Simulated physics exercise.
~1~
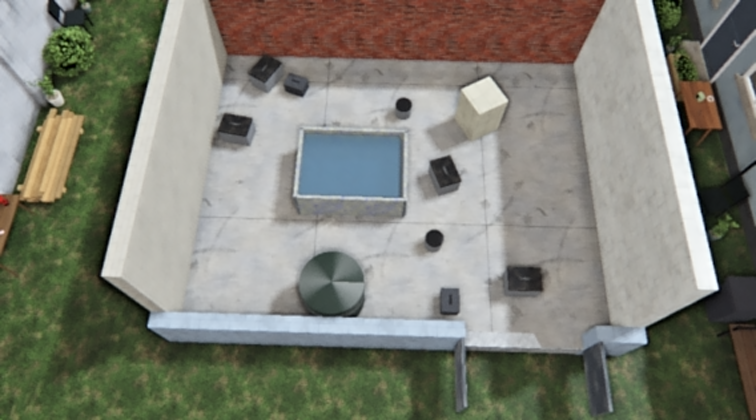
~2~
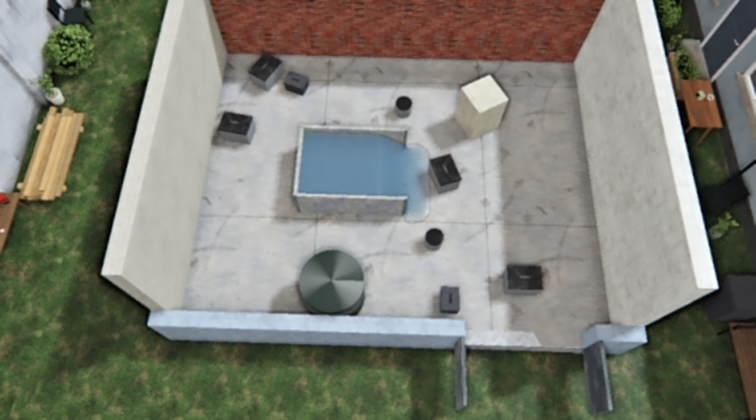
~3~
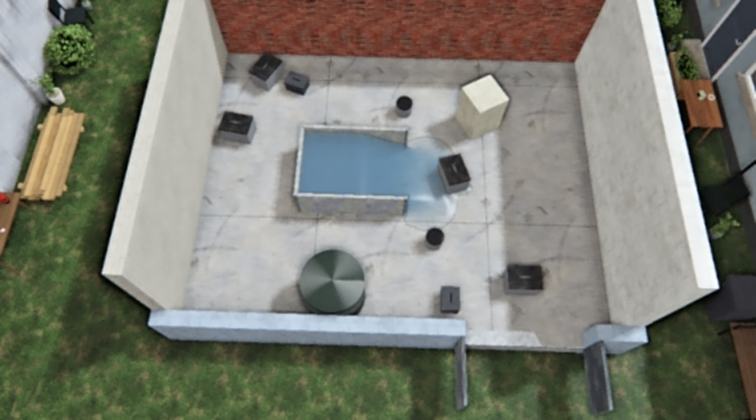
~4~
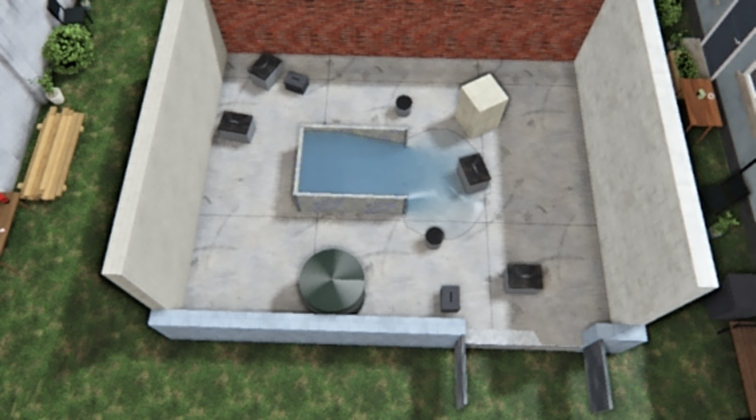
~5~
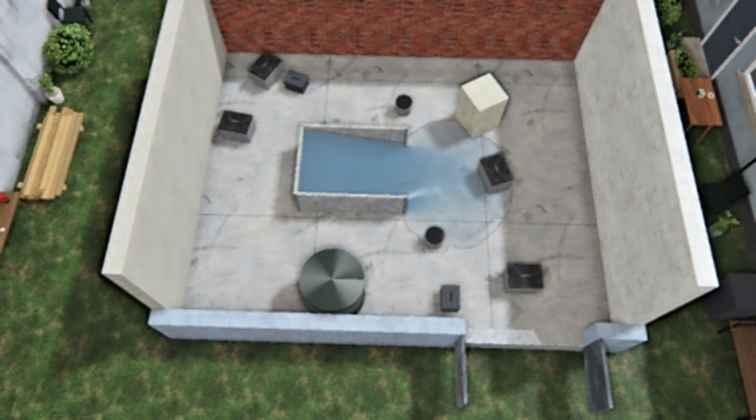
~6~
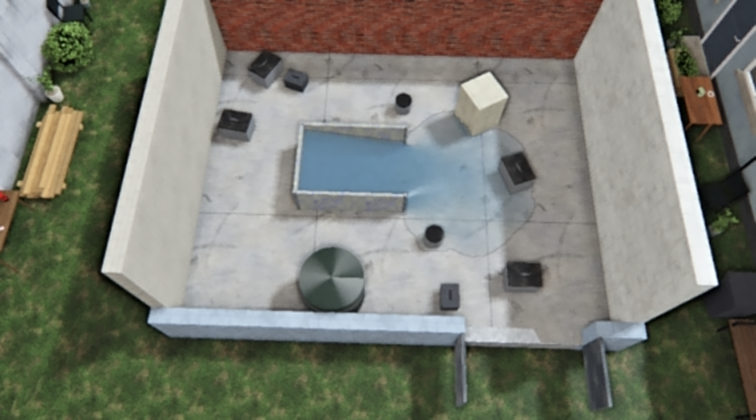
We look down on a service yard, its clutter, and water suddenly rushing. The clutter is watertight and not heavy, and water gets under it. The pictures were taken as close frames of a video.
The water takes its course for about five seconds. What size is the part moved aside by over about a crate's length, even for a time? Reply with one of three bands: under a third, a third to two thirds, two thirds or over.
Under a third.
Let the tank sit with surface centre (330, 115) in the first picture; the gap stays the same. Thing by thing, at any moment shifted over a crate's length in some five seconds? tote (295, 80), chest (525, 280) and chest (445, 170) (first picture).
Object by object: Below the mark, over the mark, over the mark.
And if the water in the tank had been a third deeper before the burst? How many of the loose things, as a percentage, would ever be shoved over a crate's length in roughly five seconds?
I reckon 50 per cent of the loose things.
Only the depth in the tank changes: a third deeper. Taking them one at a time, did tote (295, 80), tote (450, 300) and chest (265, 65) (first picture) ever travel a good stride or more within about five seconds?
One: Stayed below the mark. Two: Passed the mark. Three: Stayed below the mark.
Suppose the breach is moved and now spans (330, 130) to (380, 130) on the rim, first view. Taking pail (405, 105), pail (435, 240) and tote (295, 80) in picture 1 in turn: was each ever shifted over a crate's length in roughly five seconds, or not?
Lab note - in sequence: Made it that far; never that far; made it that far.
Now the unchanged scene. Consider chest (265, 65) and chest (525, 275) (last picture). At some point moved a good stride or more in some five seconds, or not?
Well, the first one remained nearby, while the second cleared the mark.
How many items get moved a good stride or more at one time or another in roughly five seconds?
So the number is 2.
A moment on, 1 of 8 are well off their spots; 0 afloat.
Next, 2 of 8 are well off their spots; 1 afloat.
Later, 2 of 8 are well off their spots; 1 afloat.
In the end, 2 of 8 are well off their spots, and 2 have been at some point; 1 afloat.
